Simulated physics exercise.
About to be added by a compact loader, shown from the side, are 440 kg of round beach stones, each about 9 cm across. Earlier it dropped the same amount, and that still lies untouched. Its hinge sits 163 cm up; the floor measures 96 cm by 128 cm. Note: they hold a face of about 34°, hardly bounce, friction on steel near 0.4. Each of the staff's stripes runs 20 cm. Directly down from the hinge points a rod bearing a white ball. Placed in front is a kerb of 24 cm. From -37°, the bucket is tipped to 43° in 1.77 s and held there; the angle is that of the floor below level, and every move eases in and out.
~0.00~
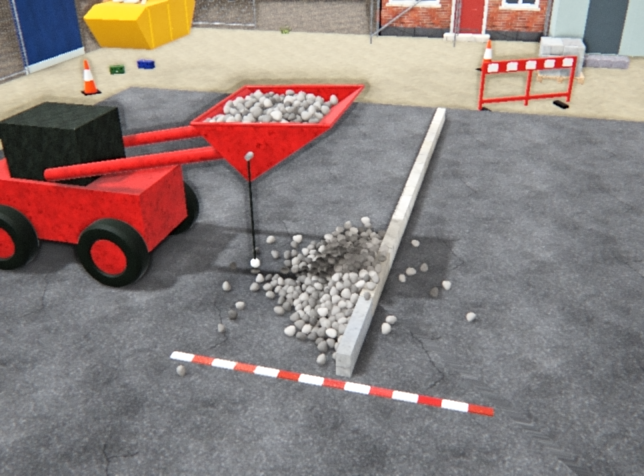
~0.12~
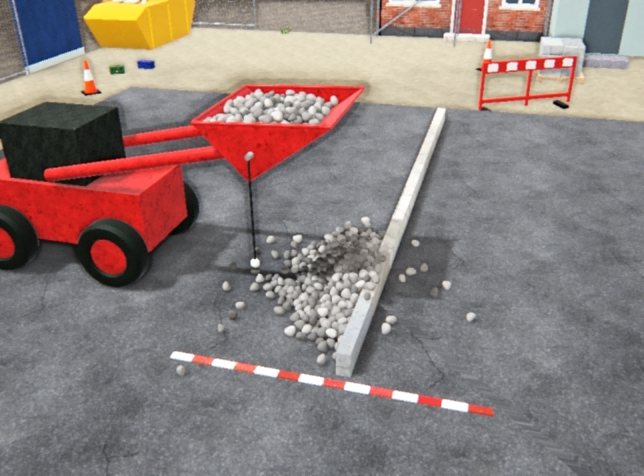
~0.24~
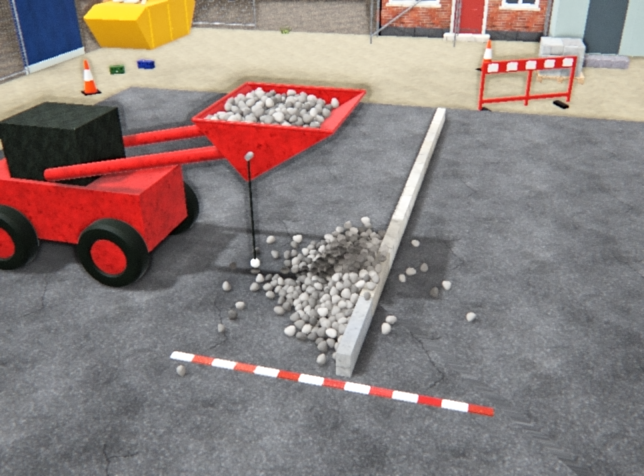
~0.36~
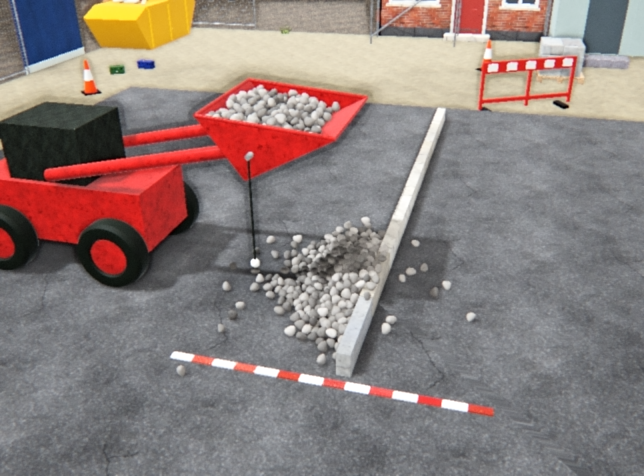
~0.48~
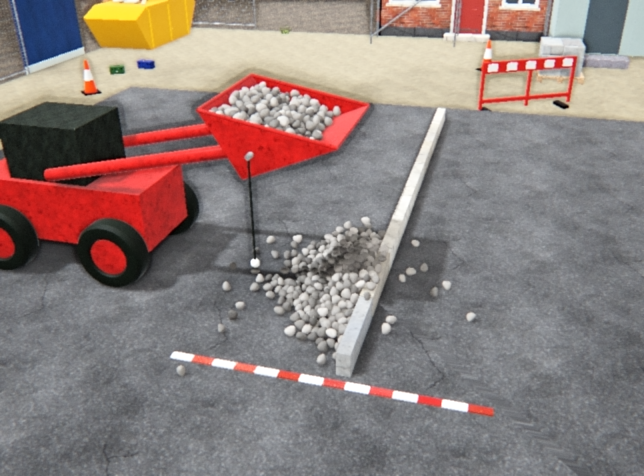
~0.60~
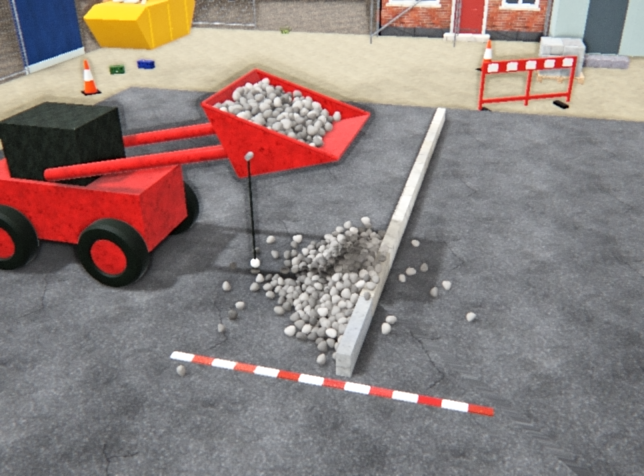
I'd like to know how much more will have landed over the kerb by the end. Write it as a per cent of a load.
Roughly 46 in every hundred.
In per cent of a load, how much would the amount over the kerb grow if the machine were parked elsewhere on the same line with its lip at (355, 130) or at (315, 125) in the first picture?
I'd say close to 80 per cent for one and close to 25 per cent for the other, in that order.
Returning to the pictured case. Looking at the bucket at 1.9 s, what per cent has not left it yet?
About 15 percent.
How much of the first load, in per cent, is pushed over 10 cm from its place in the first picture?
15 %.
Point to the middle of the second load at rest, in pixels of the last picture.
Near (371, 280).
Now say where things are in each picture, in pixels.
Lip at (331, 126), floor tilted -37°, highest stones at (275, 101). The earlier load is highest near (366, 271), 29 cm above ground level, 98 % on this side of the kerb, 2 % over the kerb, in the first frame.
Lip at (331, 127), floor tilted -36°, highest stones at (269, 100); the stones move at 0.1 m/s on average, in the second frame.
Lip at (333, 132), floor tilted -33°, highest stones at (266, 100); the stones move at 0.1 m/s on average, in the third frame.
The bucket is at -28°, its lip at (335, 139); the top of the load is at (255, 97); the stones move at 0.2 m/s on average, in the fourth frame.
Lip at (337, 148), floor tilted -23°, highest stones at (258, 95); the stones move at 0.2 m/s on average, in the fifth frame.
The bucket is at -16°, its lip at (338, 159); the top of the load is at (258, 90); the stones move at 0.3 m/s on average, in the sixth frame.
After 1.3 s the floor is at 31°; in per cent of one load, 95 in the bucket, 103 on this side of the kerb, 2 over the kerb; the foremost stones are at (423, 289).
After 1.9 s the floor is at 43°; in per cent of one load, 17 in the bucket, 169 on this side of the kerb, 13 over the kerb; the foremost stones are at (444, 299).
After 2.2 s the floor is at 43°; in per cent of one load, 0 in the bucket, 162 on this side of the kerb, 38 over the kerb; the foremost stones are at (491, 317).
After 5.0 s the floor is at 43°; in per cent of one load, 0 in the bucket, 151 on this side of the kerb, 48 over the kerb; the foremost stones are at (590, 322). Net gain over the kerb, 46.
